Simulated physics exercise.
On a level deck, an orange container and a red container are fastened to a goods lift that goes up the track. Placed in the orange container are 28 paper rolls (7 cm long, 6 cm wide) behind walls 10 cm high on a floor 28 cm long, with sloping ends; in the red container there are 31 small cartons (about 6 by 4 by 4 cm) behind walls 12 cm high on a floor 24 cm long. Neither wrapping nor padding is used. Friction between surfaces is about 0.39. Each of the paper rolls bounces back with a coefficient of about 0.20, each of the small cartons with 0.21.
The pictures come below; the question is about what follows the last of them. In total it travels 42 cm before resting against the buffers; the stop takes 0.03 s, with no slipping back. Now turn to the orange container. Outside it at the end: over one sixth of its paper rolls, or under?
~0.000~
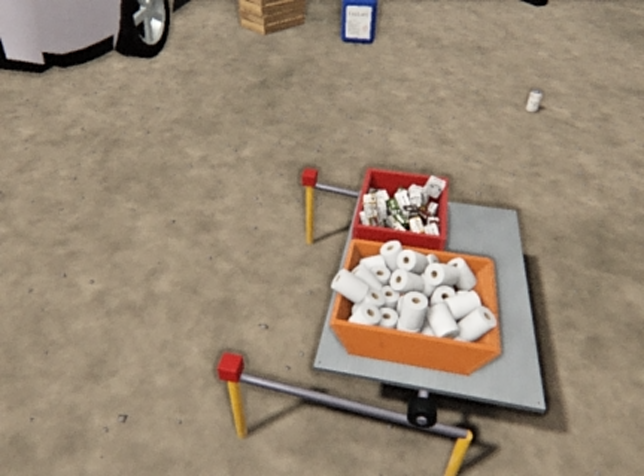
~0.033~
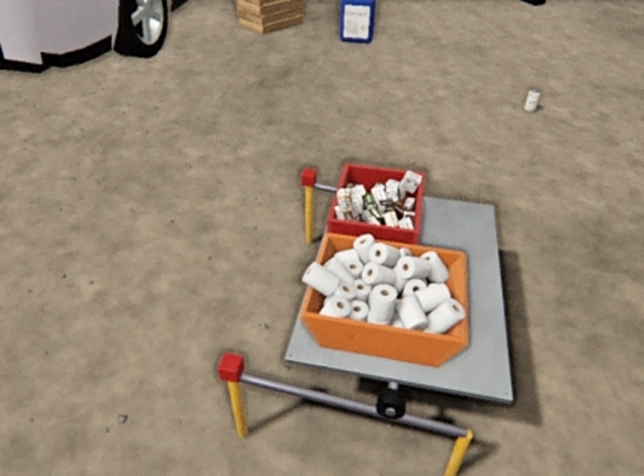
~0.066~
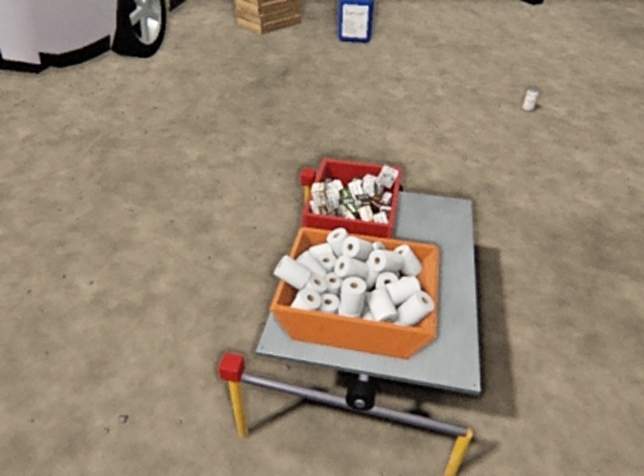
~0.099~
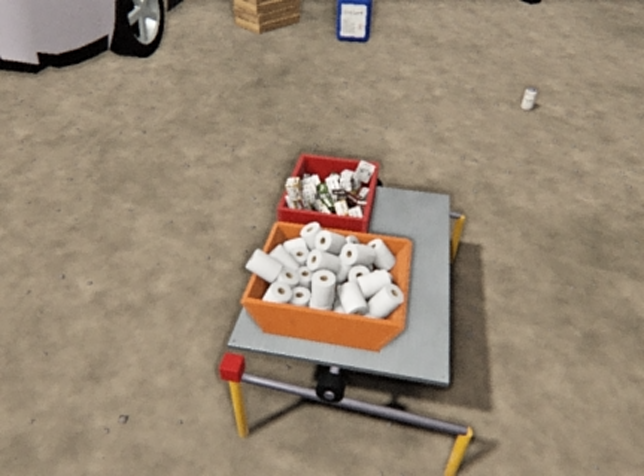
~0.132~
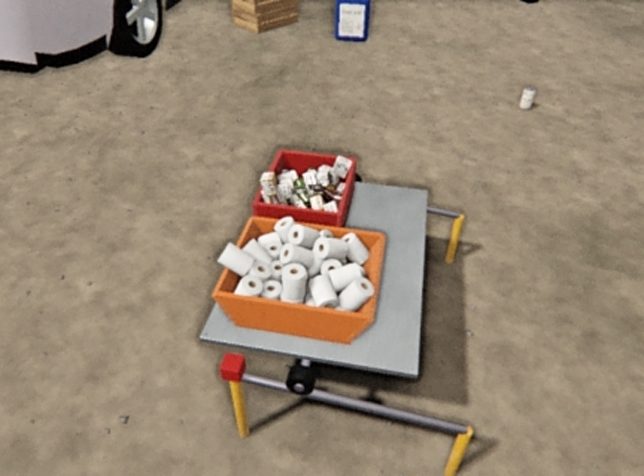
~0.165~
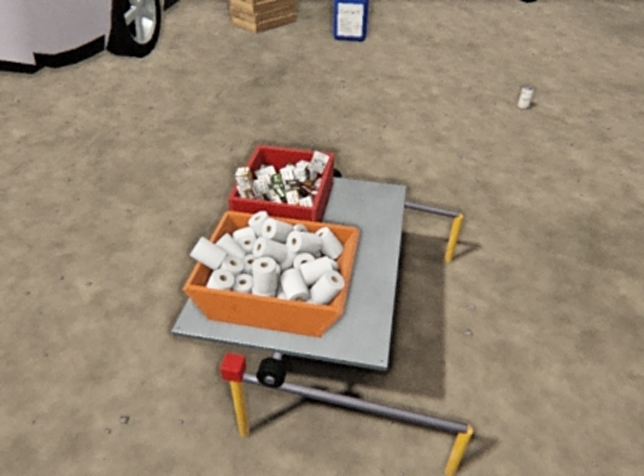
A share bigger than a sixth ends up outside.
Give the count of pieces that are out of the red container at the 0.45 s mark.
Red container: About 2.
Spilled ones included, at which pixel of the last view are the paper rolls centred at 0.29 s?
In the last view they're centred near (230, 254).
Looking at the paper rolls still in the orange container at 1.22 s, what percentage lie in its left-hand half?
Around 70 per cent.
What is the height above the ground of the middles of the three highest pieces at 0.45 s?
Close to 58 cm, on average.
After 0.17 s, the buffers are touched.
After 0.29 s, orange container 26 in, 2 out and red container 30 in, 1 out.
After 0.45 s, orange container 22 in, 6 out and red container 29 in, 2 out.
After 0.67 s, orange container 19 in, 9 out and red container 29 in, 2 out.
When it is over (at 1.22 s), orange container 19 in, 9 out and red container 29 in, 2 out. Asked share, 9 of 28, 32 per cent.
